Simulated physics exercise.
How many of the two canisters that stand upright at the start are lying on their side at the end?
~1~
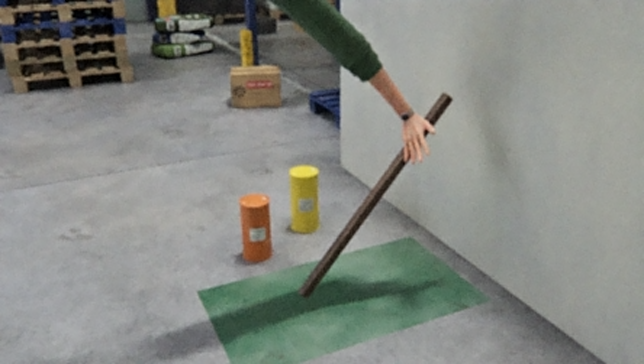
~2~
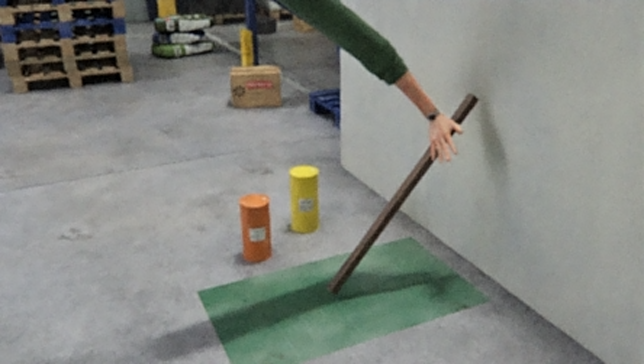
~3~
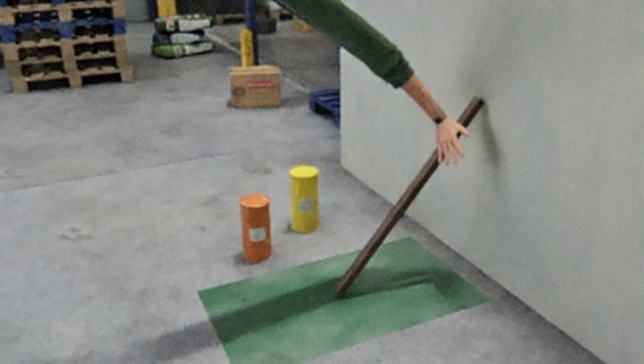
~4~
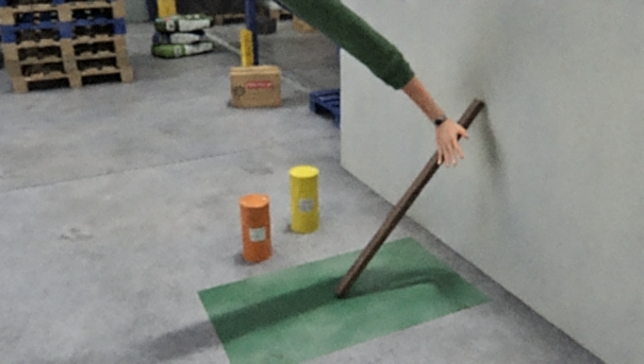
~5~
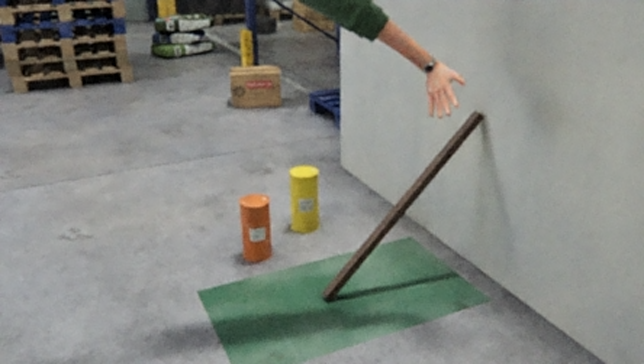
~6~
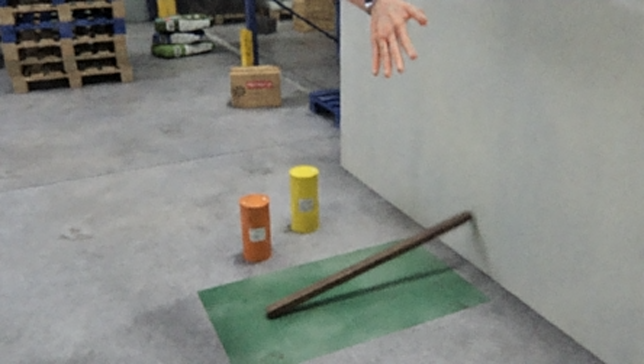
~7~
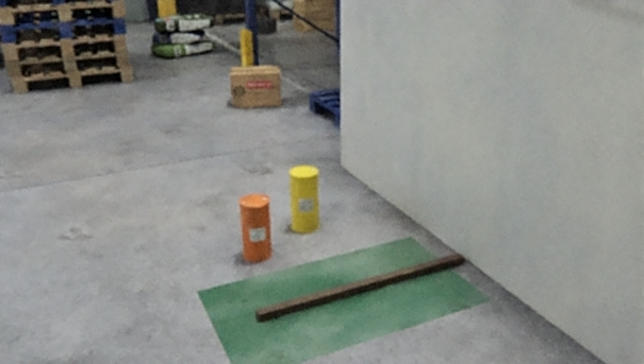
None of them are lying on their side at the end, as both the orange canister and the yellow canister are still standing upright.
